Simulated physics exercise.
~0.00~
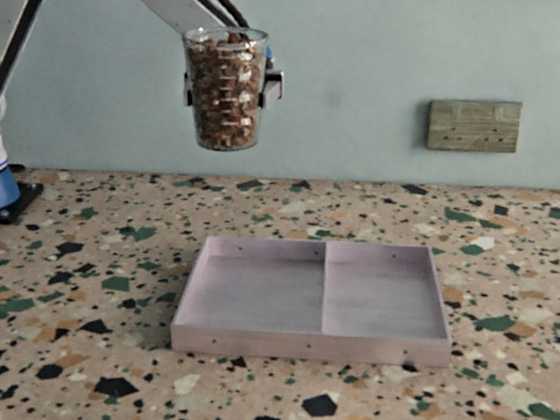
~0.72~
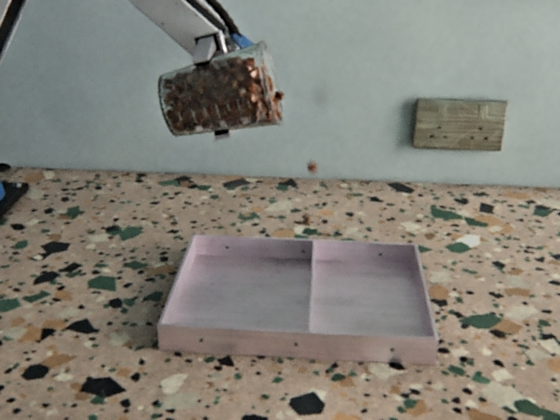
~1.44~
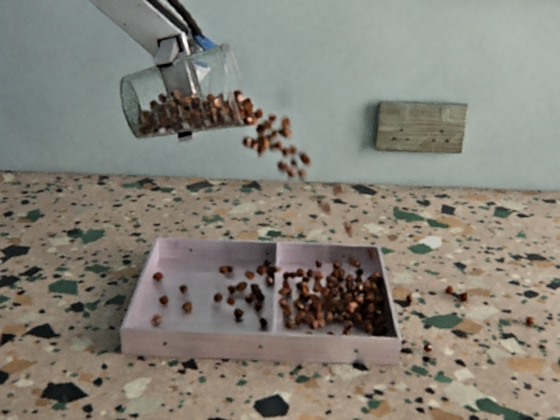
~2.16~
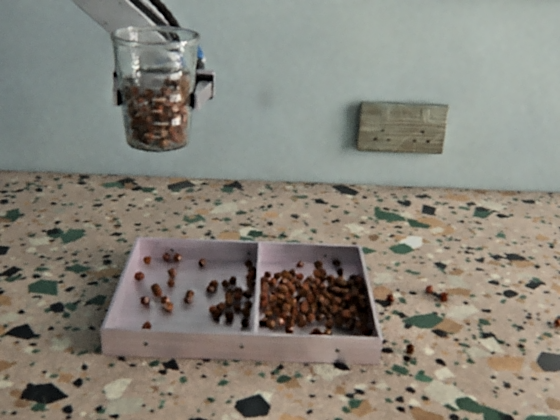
In the video, a robotic arm holding a clear beaker of brown pellets tips it over a pale divided tray, spilling pellets into both compartments, mostly the right one, with a few landing on the speckled table, then returns it upright, still partly full.
